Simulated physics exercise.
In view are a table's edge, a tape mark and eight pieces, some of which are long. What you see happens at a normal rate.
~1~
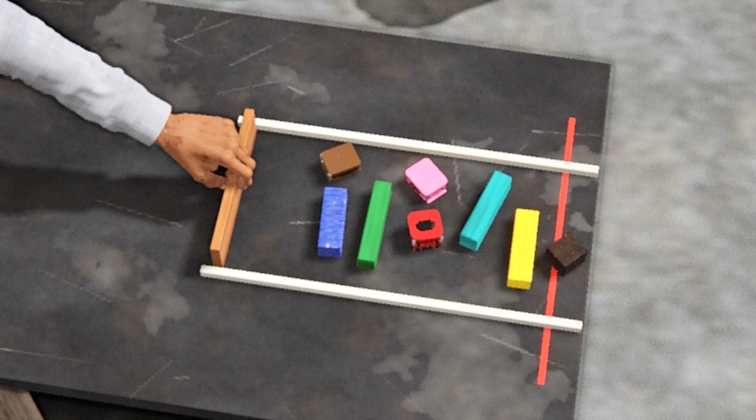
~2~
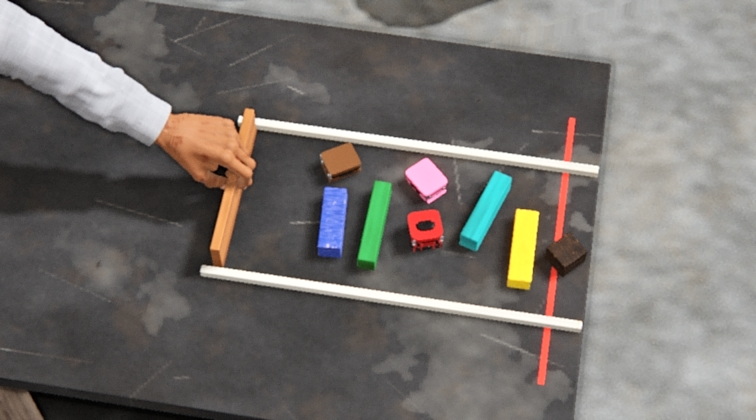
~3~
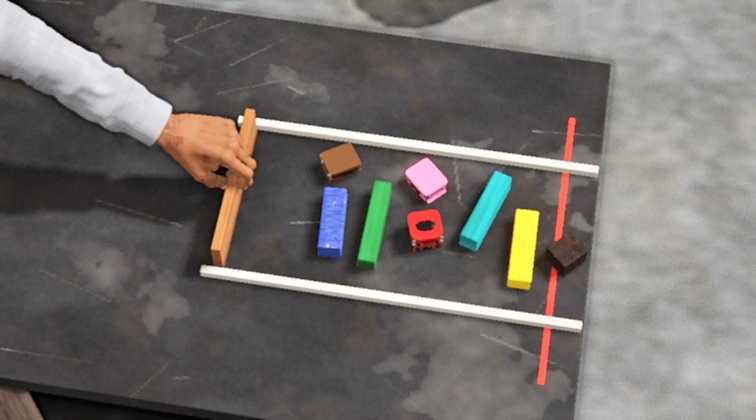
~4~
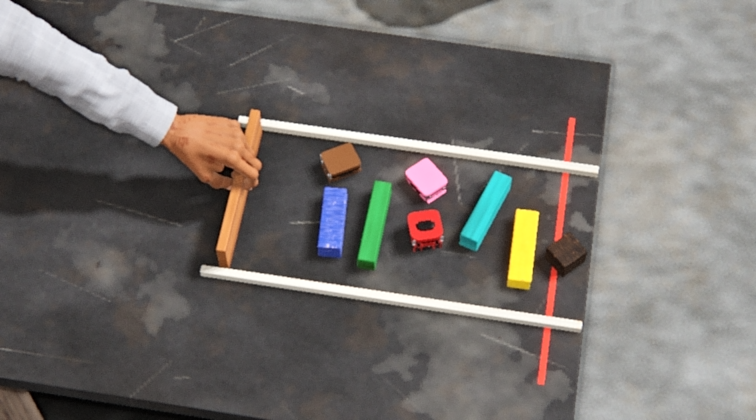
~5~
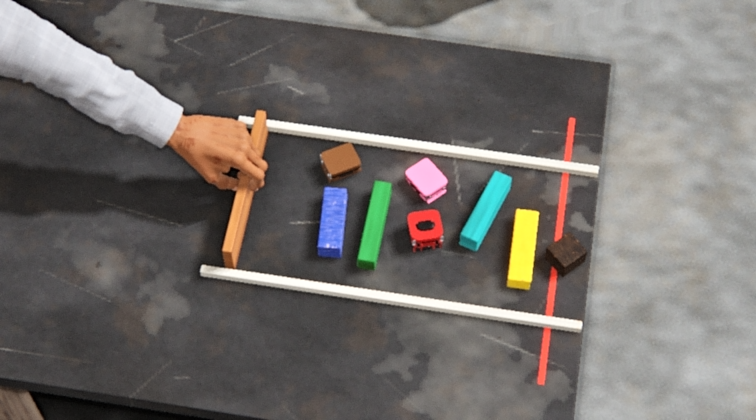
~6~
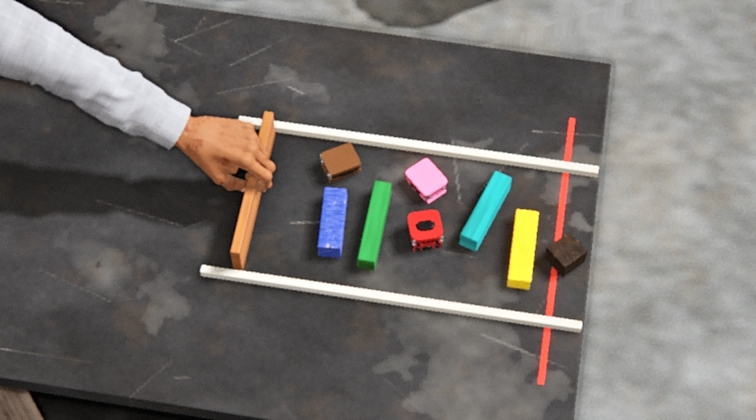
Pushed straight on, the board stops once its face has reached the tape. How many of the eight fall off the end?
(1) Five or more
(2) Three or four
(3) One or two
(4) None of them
The answer is 1.
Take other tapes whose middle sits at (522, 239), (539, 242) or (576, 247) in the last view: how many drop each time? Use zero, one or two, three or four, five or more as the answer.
Taken in the order given: Three or four, three or four, more than four.
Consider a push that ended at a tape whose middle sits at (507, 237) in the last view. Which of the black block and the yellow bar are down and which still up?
Note: Black block does not last; yellow bar does not last.
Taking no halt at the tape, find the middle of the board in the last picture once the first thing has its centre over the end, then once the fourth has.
I'd put the first at about (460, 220) and the next at about (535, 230).
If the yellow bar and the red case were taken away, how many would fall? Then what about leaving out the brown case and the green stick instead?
First 3, then 4.
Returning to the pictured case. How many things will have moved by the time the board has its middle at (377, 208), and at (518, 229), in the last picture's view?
The count is 5 at the first point and 8 at the second.
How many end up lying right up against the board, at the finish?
It is in contact with 2.
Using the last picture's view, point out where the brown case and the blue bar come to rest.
One is at about (579, 201), the other at about (567, 257).
A little later, none off yet; black block at rest near (566, 255); yellow bar at rest near (523, 249); turquoise stick at rest near (486, 211).
When it is over, the number that fall off is five or more; down, pink case, red case, turquoise stick, yellow bar and black block.
